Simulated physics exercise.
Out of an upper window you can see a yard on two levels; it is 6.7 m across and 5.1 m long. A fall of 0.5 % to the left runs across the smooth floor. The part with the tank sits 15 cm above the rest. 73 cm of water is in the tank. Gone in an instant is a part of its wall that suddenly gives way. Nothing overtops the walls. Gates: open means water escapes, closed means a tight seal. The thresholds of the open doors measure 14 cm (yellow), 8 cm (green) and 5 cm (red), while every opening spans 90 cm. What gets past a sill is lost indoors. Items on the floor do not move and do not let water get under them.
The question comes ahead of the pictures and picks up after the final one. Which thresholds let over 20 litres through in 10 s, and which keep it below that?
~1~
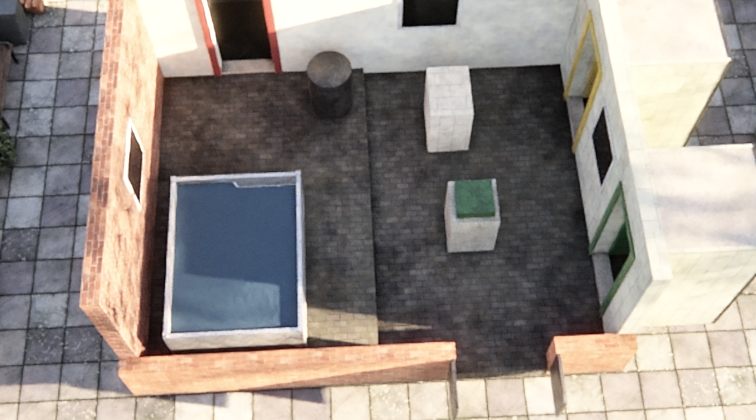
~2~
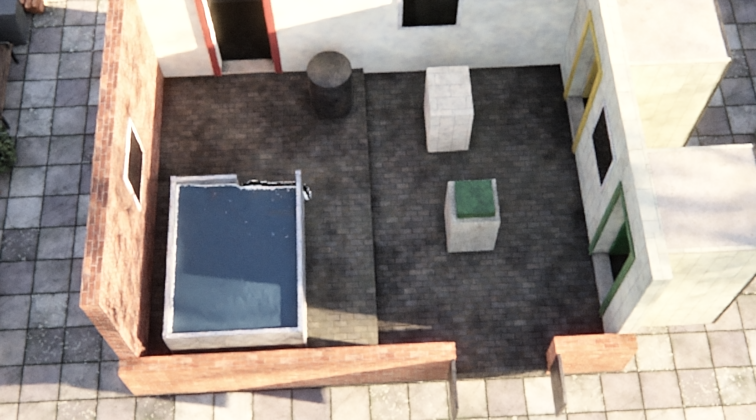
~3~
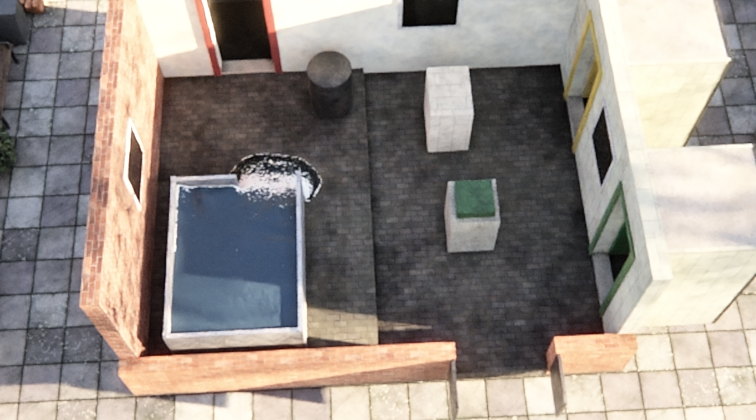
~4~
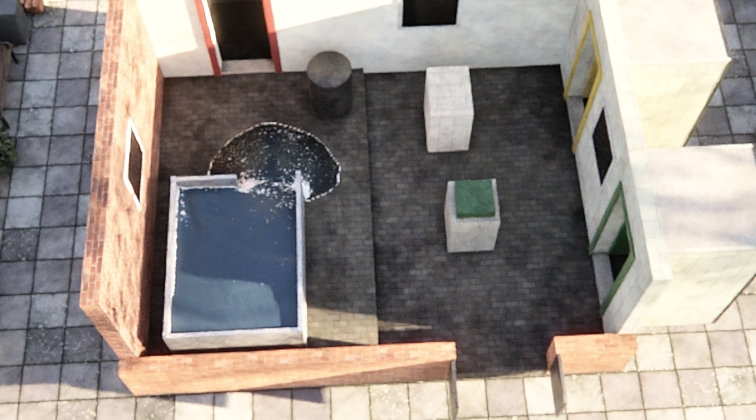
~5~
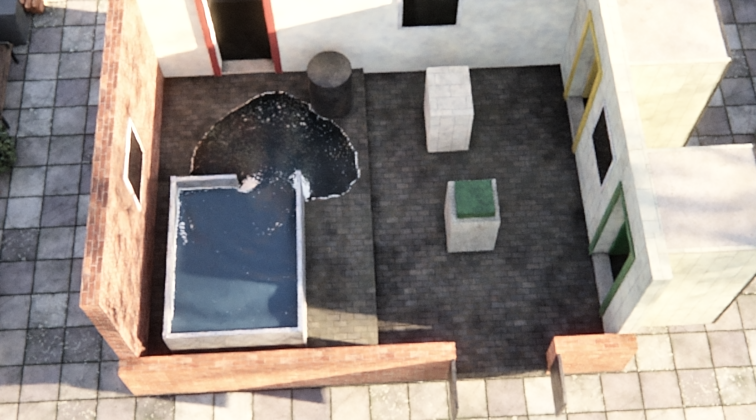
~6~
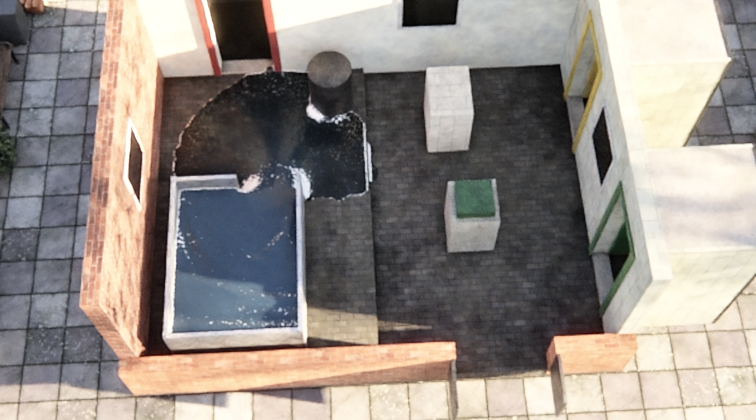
Outcome: The yellow door escapes flooding, the green door escapes flooding, the red door gets flooded.
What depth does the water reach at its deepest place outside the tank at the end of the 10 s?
I'd say near 15 centimetres.
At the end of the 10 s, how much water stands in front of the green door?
Some 4.5 centimetres of depth.
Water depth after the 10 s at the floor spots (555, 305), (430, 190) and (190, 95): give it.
Roughly 8, 5 and 10 cm, in turn.
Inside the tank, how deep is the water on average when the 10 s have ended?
Roughly 14 cm on average.
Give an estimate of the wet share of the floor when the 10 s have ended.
Roughly 90 % of the floor.
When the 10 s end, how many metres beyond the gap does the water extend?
Around 5.6 metres.
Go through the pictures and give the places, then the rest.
In the first frame, the tank at (235, 254) is whole and still, 73 cm deep.
In the second frame, water pours out at (270, 195) and has run 0.6 m, to (307, 196); deepest outside 25 cm, 73 cm at the tank's back.
In the third frame, the front is at (257, 159), 0.8 m from the gap at (270, 195); 0.8 m2 of floor is under water; 73 cm left at the back of the tank.
In the fourth frame, water pours out at (270, 196) and has run 1.3 m, to (258, 130); deepest outside 38 cm, 73 cm at the tank's back.
In the fifth frame, water pours out at (270, 195) and has run 1.9 m, to (283, 98); deepest outside 38 cm, 73 cm at the tank's back.
In the sixth frame, water pours out at (270, 195) and has run 2.4 m, to (297, 73); deepest outside 40 cm, 70 cm at the tank's back.
A moment later water covers 30 % of the floor and is deepest (42 cm) near (294, 73); yellow door not reached, green door not reached, red door 16 cm at the sill, 60 L in.
Soon after water covers 35 % of the floor and is deepest (40 cm) near (283, 83); yellow door not reached, green door not reached, red door 29 cm at the sill, 194 L in.
Next water covers 55 % of the floor and is deepest (28 cm) near (165, 79); yellow door 14 cm at the sill, 0 L in, green door not reached, red door 22 cm at the sill, 381 L in.
Later on water covers 85 % of the floor and is deepest (20 cm) near (283, 74); yellow door 9 cm at the sill, 1 L in, green door 2 cm at the sill, 0 L in, red door 17 cm at the sill, 565 L in.
At the end water covers 90 % of the floor and is deepest (15 cm) near (148, 358); yellow door 6 cm at the sill, 1 L in, green door 4 cm at the sill, 0 L in, red door 11 cm at the sill, 692 L in.
